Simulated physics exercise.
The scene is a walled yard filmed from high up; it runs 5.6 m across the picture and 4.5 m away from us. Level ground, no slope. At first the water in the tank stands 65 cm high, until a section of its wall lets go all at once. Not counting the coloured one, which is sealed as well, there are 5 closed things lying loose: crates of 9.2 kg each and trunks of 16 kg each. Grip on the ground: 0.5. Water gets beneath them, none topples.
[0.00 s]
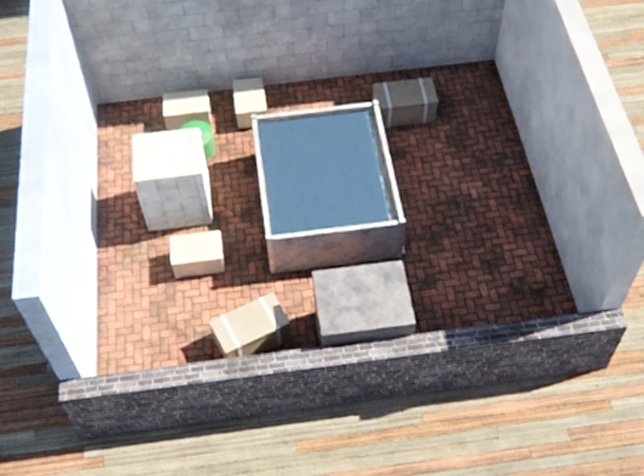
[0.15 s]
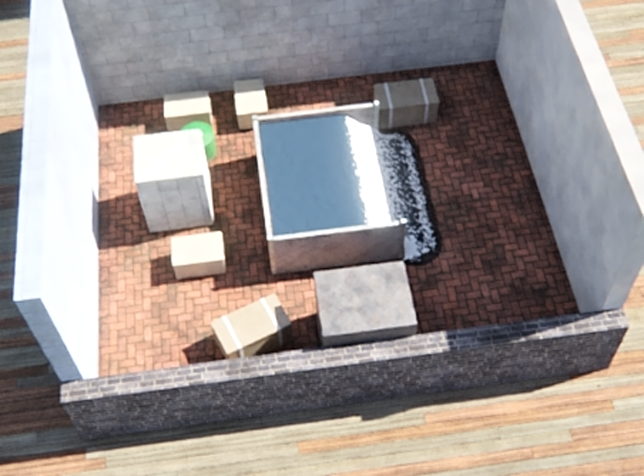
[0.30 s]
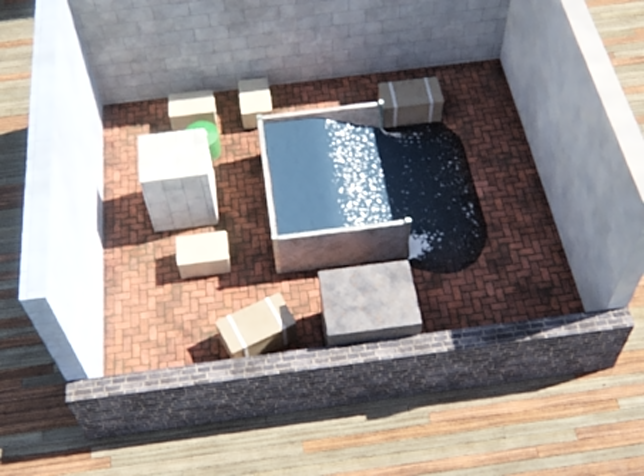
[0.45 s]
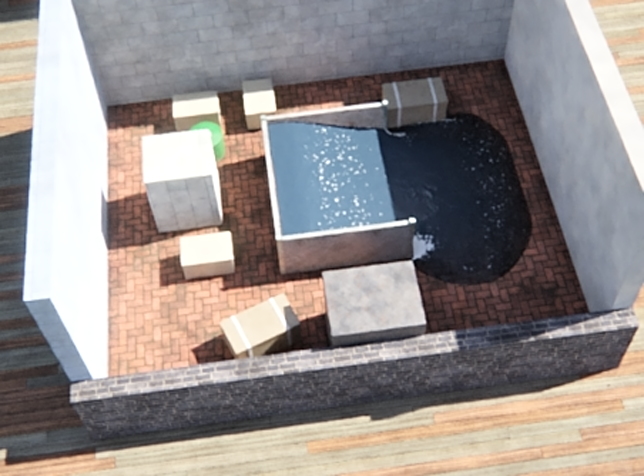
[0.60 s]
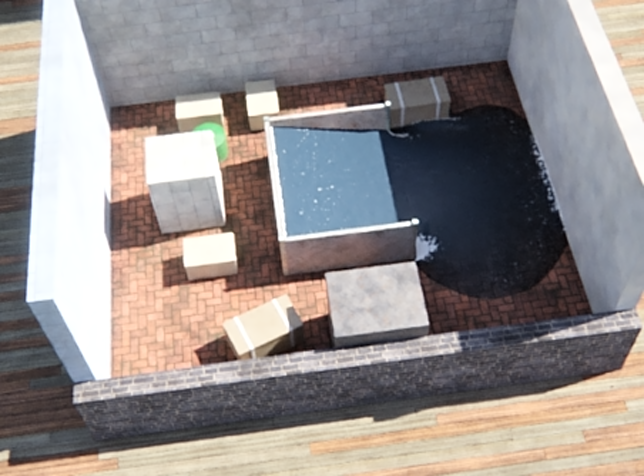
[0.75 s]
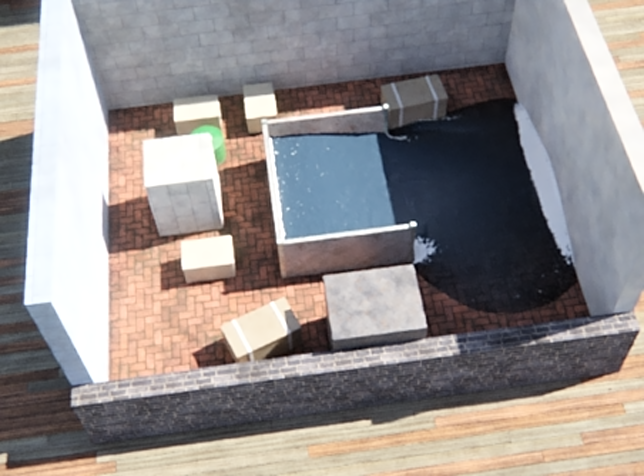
Dark water pours from the open right side of the tank and spreads across the brick floor.
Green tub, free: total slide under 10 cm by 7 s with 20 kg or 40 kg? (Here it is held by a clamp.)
It's going to need the heavier option.
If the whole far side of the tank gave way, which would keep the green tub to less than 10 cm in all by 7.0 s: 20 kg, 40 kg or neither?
So only the heavier pick.
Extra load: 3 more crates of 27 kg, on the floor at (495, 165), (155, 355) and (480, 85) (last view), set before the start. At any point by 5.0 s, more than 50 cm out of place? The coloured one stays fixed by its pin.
In the given order, I'd say greater, smaller, greater.
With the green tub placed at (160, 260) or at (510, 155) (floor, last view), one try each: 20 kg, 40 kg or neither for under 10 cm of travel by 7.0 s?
Order kept: Light pick works, both picks fail.
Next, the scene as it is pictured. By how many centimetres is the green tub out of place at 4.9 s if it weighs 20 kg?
Around 30 centimetres out of place.
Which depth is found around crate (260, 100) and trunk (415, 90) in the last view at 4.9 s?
Around 5 cm and 8 cm.
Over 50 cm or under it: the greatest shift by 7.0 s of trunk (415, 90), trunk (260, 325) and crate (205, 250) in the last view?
Beyond the mark, below the mark, below the mark.
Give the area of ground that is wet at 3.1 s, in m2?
Near 15 m2 in all.
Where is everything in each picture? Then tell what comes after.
In the first picture, the green tub at (195, 134) rests on the ground; water covers 2.7 m2; 0 of 6 have shifted.
In the second picture, the green tub at (196, 135), on the bottom; water covers 3.8 m2; 0 of 6 have shifted.
In the third picture, the green tub at (201, 134) rests on the ground; water covers 5.0 m2; 0 of 6 have shifted.
In the fourth picture, the green tub at (205, 135) rests on the ground; 6.3 m2 under water; 0 of 6 have shifted.
In the fifth picture, the green tub at (208, 136) rests on the ground; water covers 7.7 m2; 0 of 6 have shifted.
In the sixth picture, the green tub at (206, 139) rests on the ground; water covers 8.3 m2; 1 of 6 have shifted.
After 1.4 s the green tub would be 0 cm from its start with 20 kg and 0 cm from its start with 40 kg; 0 cm of water round it then.
After 3.1 s the green tub would be 0 cm from its start with 20 kg and 0 cm from its start with 40 kg; 1 cm of water round it then.
After 4.9 s the green tub would be 28 cm from its start with 20 kg and 2 cm from its start with 40 kg; 5 cm of water round it then.
After 7.0 s the green tub would be 28 cm from its start with 20 kg and 2 cm from its start with 40 kg; 7 cm of water round it then.
